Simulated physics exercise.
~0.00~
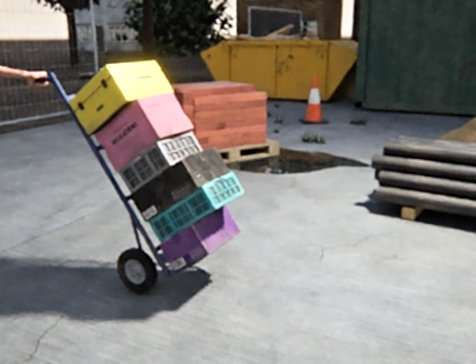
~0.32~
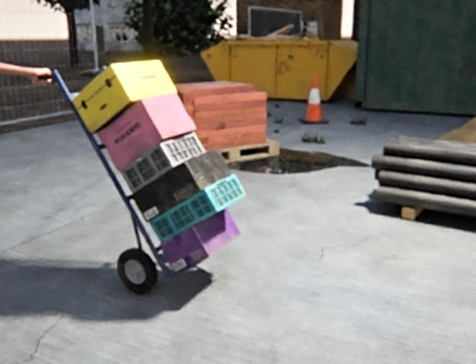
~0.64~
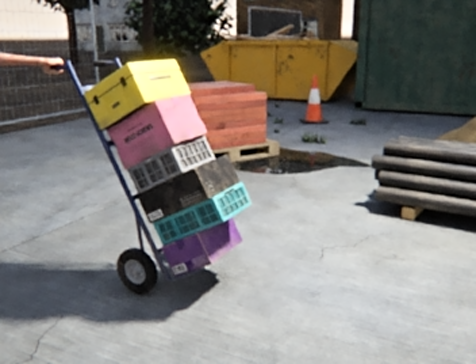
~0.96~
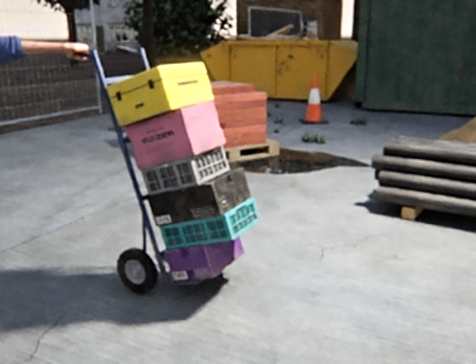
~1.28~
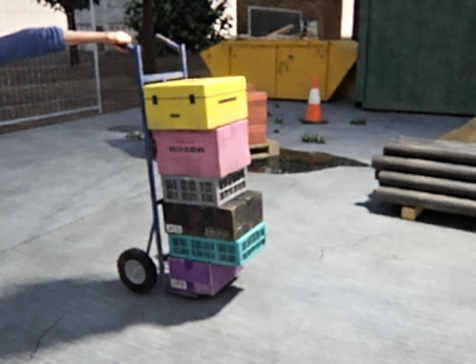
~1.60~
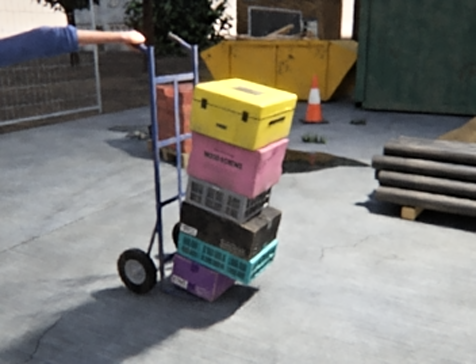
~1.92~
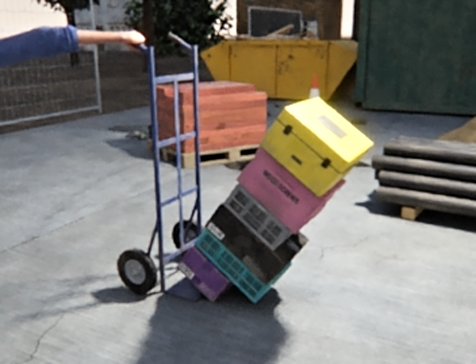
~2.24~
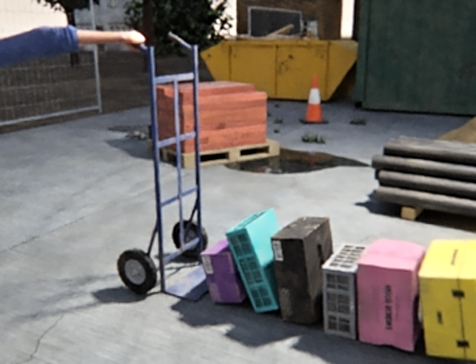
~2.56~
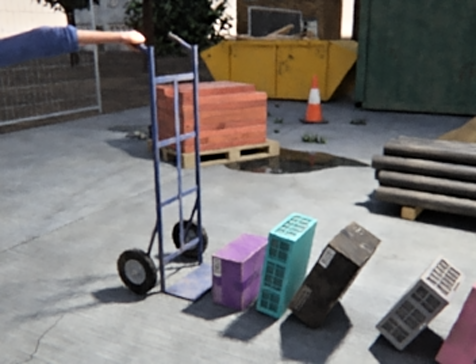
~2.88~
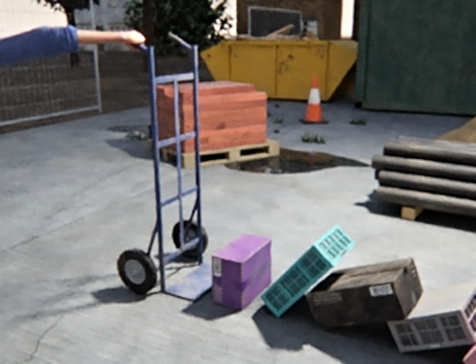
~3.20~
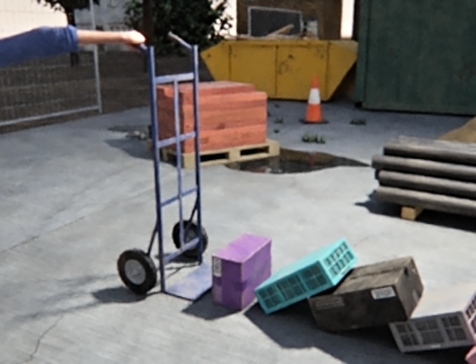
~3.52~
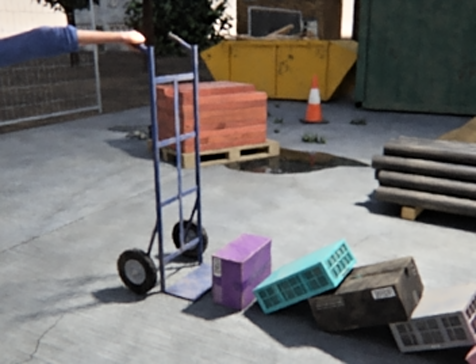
In a sunlit concrete yard, seen from a fixed view to one side, a hand at the left holds a tilted blue hand truck stacked with a yellow toolbox, a pink box, grey, black and turquoise pieces, and a purple box at the bottom. Red blocks, a yellow skip, an orange cone and grey pipes stand behind. The arm swings the truck upright, and the stack keeps leaning right. It topples in a row onto the ground, the yellow toolbox sliding out of view. The turquoise crate settles flat beside the purple box, which lies tipped by the empty-backed truck.
